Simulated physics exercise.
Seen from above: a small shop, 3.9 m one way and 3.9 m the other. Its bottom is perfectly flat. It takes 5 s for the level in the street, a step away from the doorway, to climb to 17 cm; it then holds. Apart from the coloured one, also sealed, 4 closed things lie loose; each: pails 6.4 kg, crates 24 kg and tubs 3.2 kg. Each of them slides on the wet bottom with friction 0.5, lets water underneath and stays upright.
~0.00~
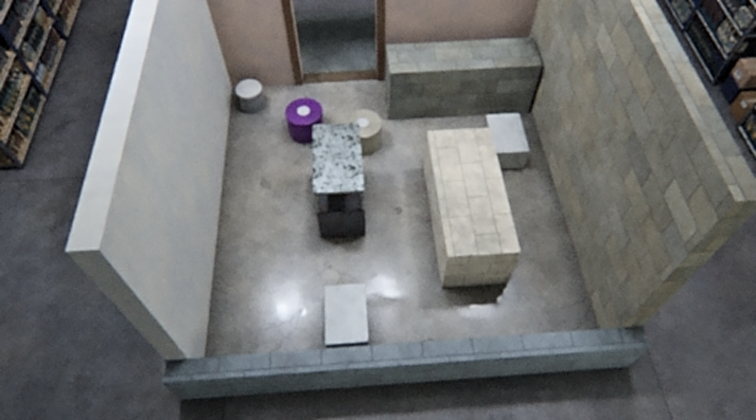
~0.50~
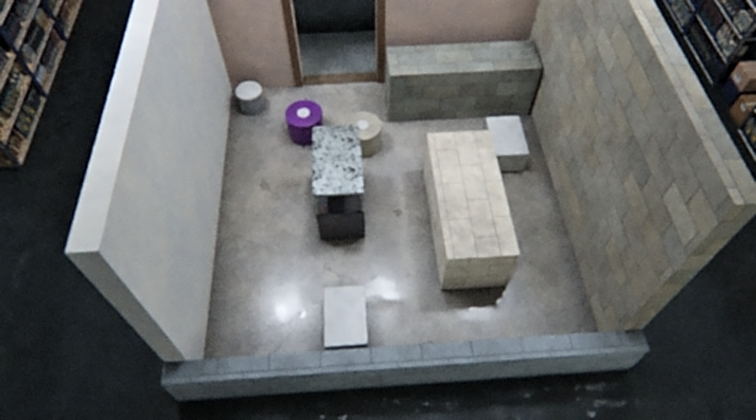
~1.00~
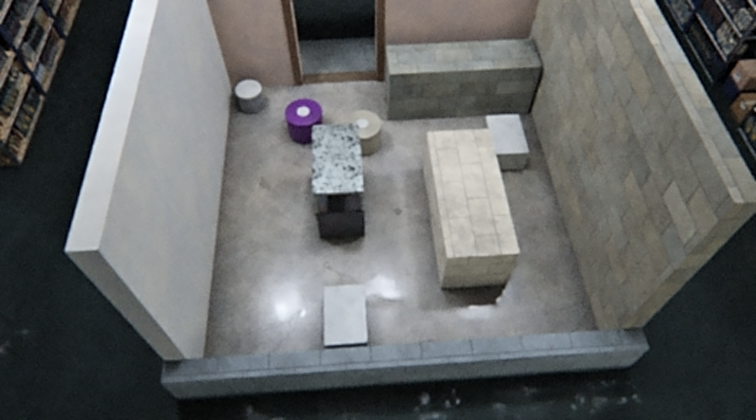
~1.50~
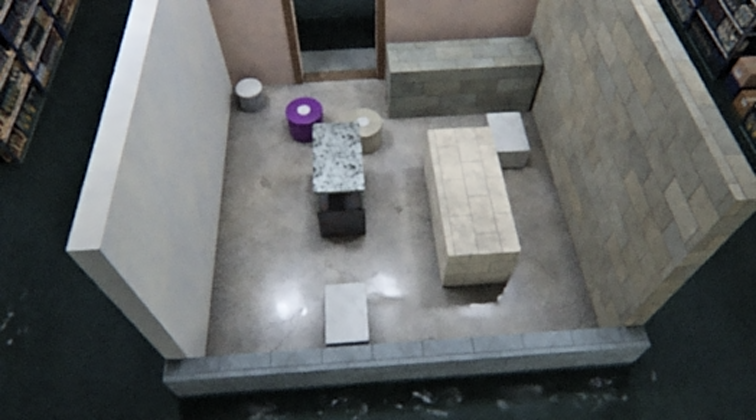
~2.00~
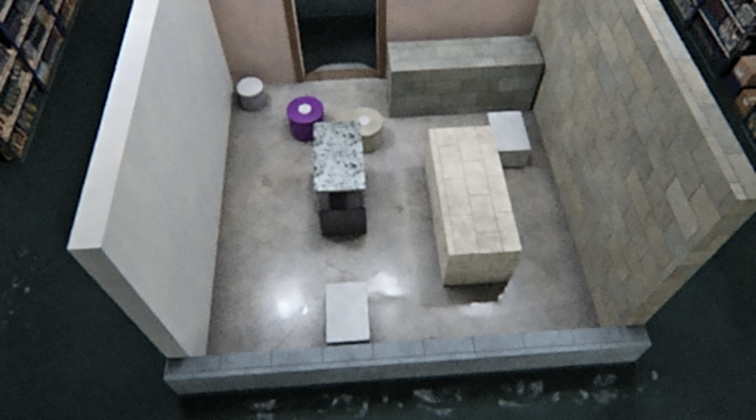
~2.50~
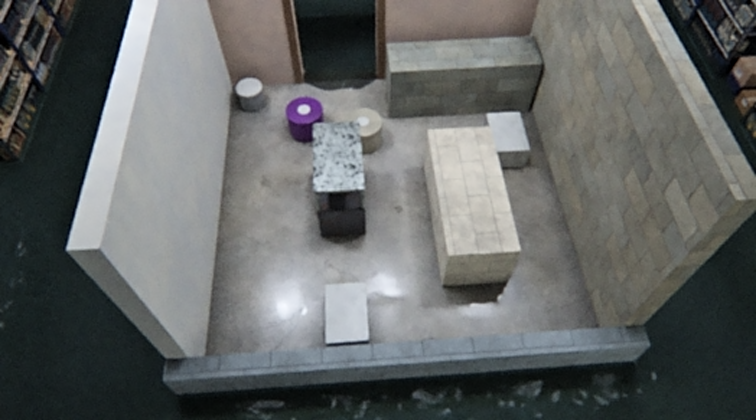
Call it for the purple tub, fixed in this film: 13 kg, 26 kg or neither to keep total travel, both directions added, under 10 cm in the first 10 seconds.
26 kg only.
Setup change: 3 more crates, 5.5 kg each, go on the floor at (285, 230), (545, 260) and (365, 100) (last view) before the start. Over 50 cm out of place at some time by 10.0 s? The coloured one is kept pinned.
Answer by position: Inside the range; inside the range; outside the range.
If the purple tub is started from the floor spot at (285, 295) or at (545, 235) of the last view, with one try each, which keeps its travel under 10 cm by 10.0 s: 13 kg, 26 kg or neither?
In turn: The lighter mass suffices; the lighter mass suffices.
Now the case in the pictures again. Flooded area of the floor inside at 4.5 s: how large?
Roughly 3.0 m2.
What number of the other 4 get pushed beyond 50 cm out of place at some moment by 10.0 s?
It works out to 1.
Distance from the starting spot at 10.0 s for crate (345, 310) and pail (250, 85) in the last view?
Respectively 0 and 5 cm.
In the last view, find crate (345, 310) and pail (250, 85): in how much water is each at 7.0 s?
Some 2 cm at the first, some 6 cm at the second.
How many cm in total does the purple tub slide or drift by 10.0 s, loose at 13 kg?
It covers about 100 cm altogether.
After 3.5 s the purple tub would be 0 cm from its start with 13 kg and 0 cm from its start with 26 kg; 1 cm of water round it then.
After 4.5 s the purple tub would be 0 cm from its start with 13 kg and 0 cm from its start with 26 kg; 4 cm of water round it then.
After 7.0 s the purple tub would be 26 cm from its start with 13 kg and 0 cm from its start with 26 kg; 6 cm of water round it then.
After 10.0 s the purple tub would be 96 cm from its start with 13 kg and 0 cm from its start with 26 kg; 8 cm of water round it then.
